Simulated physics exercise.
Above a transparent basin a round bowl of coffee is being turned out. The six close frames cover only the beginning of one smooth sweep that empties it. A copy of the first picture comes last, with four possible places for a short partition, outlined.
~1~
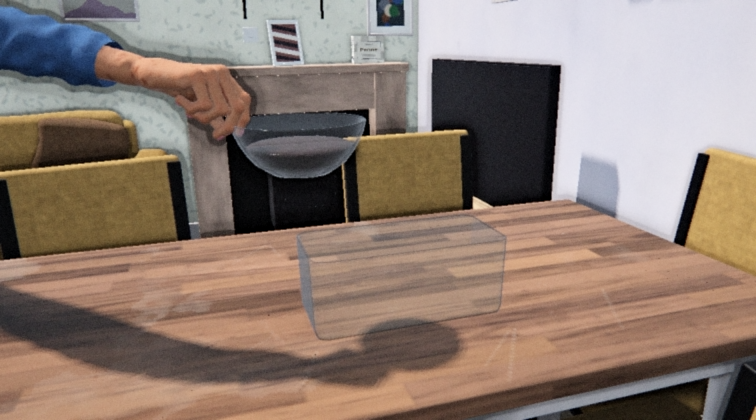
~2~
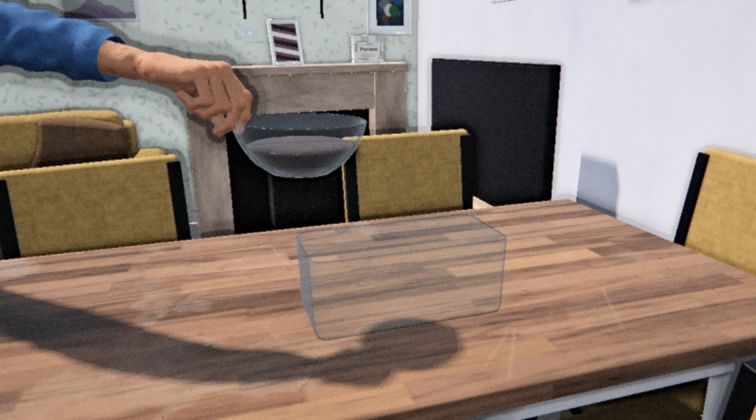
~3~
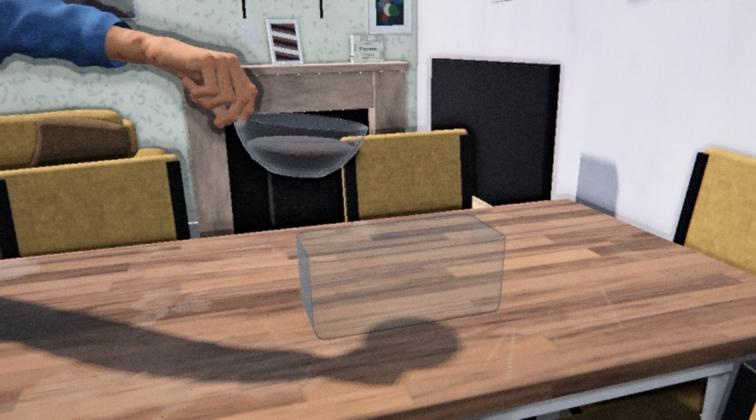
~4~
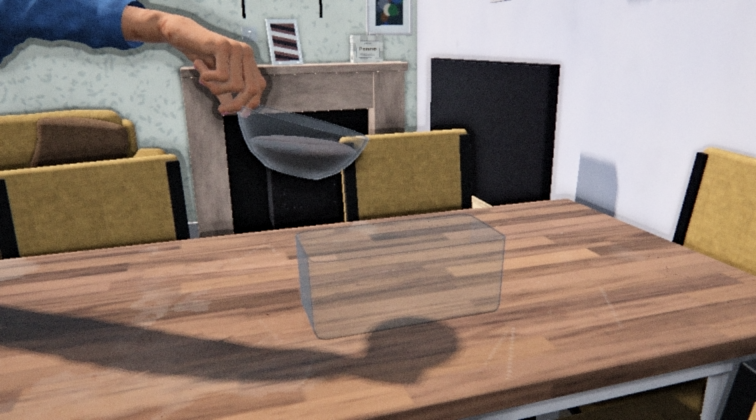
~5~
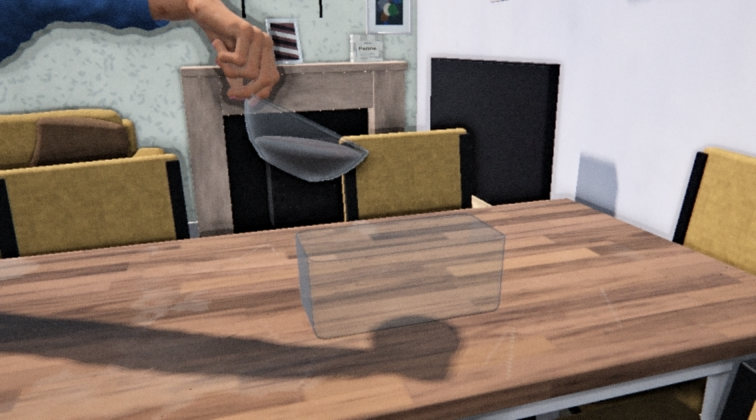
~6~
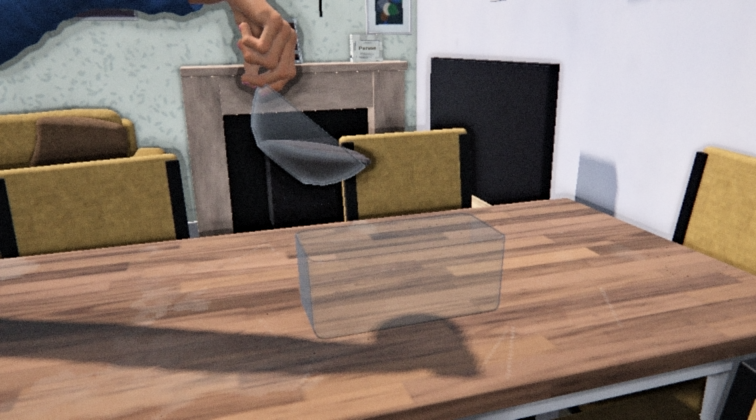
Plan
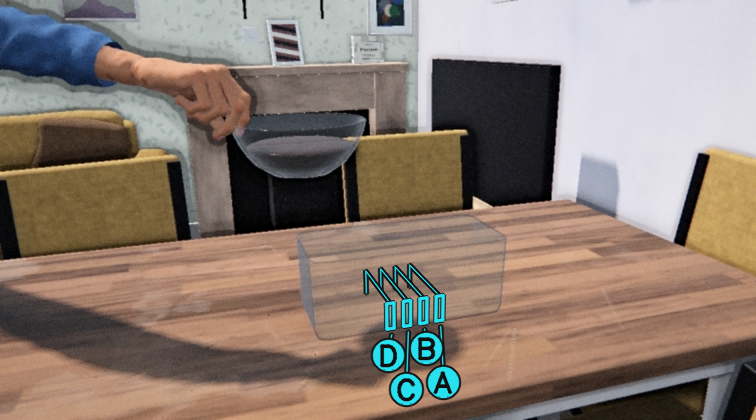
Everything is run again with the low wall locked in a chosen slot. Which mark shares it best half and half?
Choose C.
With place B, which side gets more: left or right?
The left side.
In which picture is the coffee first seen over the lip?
In picture 6.
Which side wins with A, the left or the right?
The left side.
In cyan, A at (440, 326); B at (424, 328); C at (408, 331); D at (391, 334).
Choosing A, about 78 % ends left of the wall and 13 % right of it; 8 % is lost outside.
Choosing B, about 81 % ends left of the wall and 13 % right of it; 6 % is lost outside.
Choosing C, about 50 % ends left of the wall and 48 % right of it.
Choosing D, about 26 % ends left of the wall and 72 % right of it.
